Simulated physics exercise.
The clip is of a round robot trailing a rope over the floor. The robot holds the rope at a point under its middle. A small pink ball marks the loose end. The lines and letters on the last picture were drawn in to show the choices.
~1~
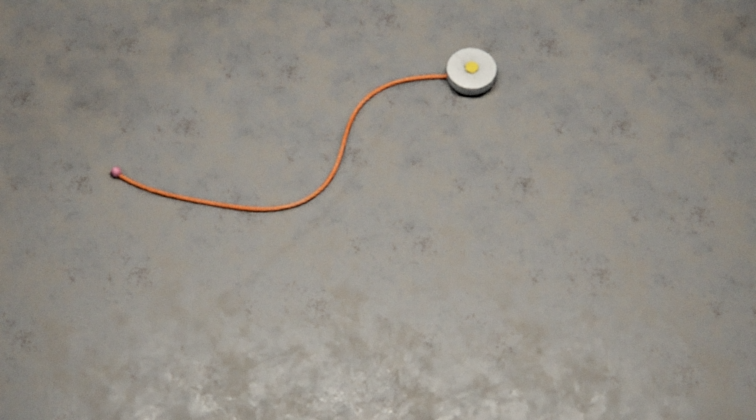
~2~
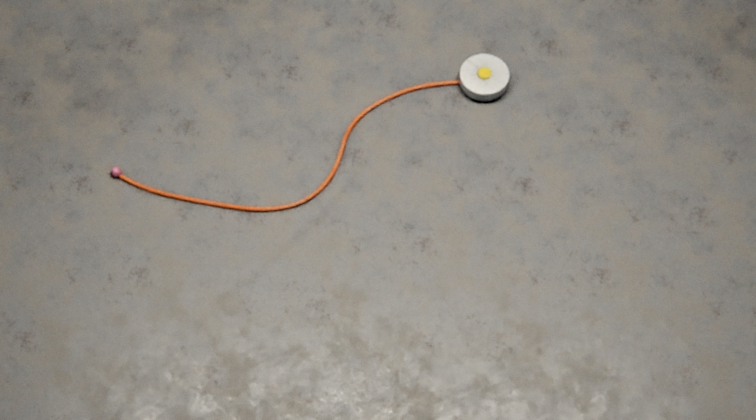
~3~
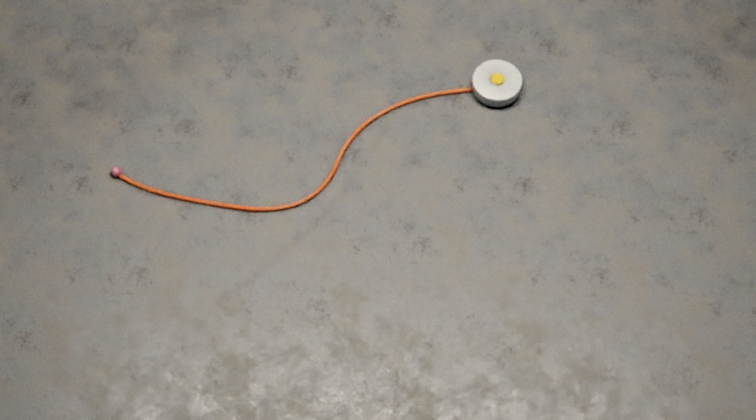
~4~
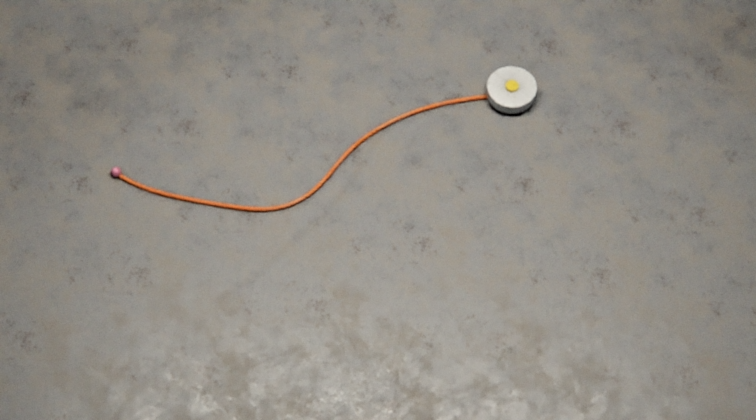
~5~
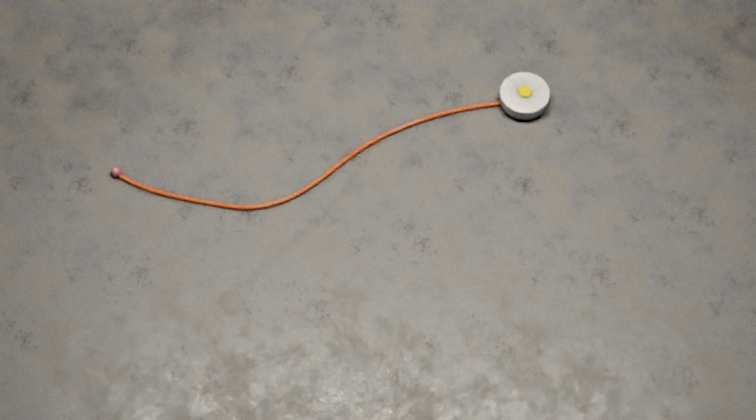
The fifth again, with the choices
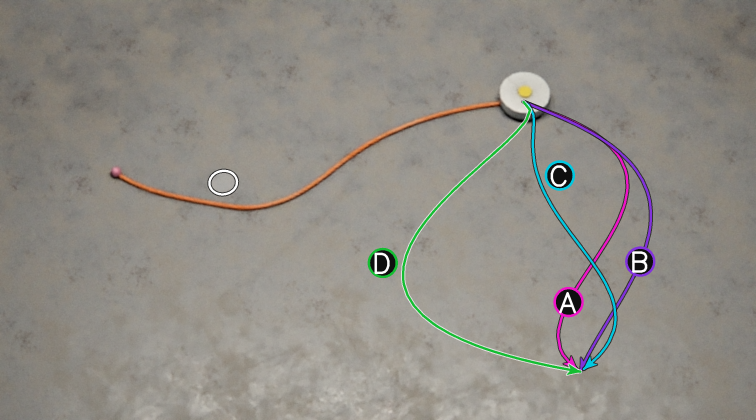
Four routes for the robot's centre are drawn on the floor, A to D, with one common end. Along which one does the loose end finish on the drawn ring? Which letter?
Route B brings it to the ring.
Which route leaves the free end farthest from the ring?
Route D.
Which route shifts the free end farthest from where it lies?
B.
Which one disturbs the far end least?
Route D.
On the copy, A from (523, 102) via (620, 218) to (577, 369); B from (523, 102) via (651, 213) to (581, 372); C from (523, 102) via (570, 233) to (584, 369); D from (523, 102) via (406, 255) to (581, 372); the ring at (223, 183).
On B. First, robot (638, 166), middle of the rope (408, 158), free end (187, 184).
Then, robot (629, 283), middle of the rope (436, 169), free end (214, 181).
Finally, robot (582, 368), middle of the rope (439, 198), free end (222, 180); the free end is on the ring.
By contrast, A leaves the free end at (193, 183); C leaves the free end at (188, 188); D leaves the free end at (157, 187).
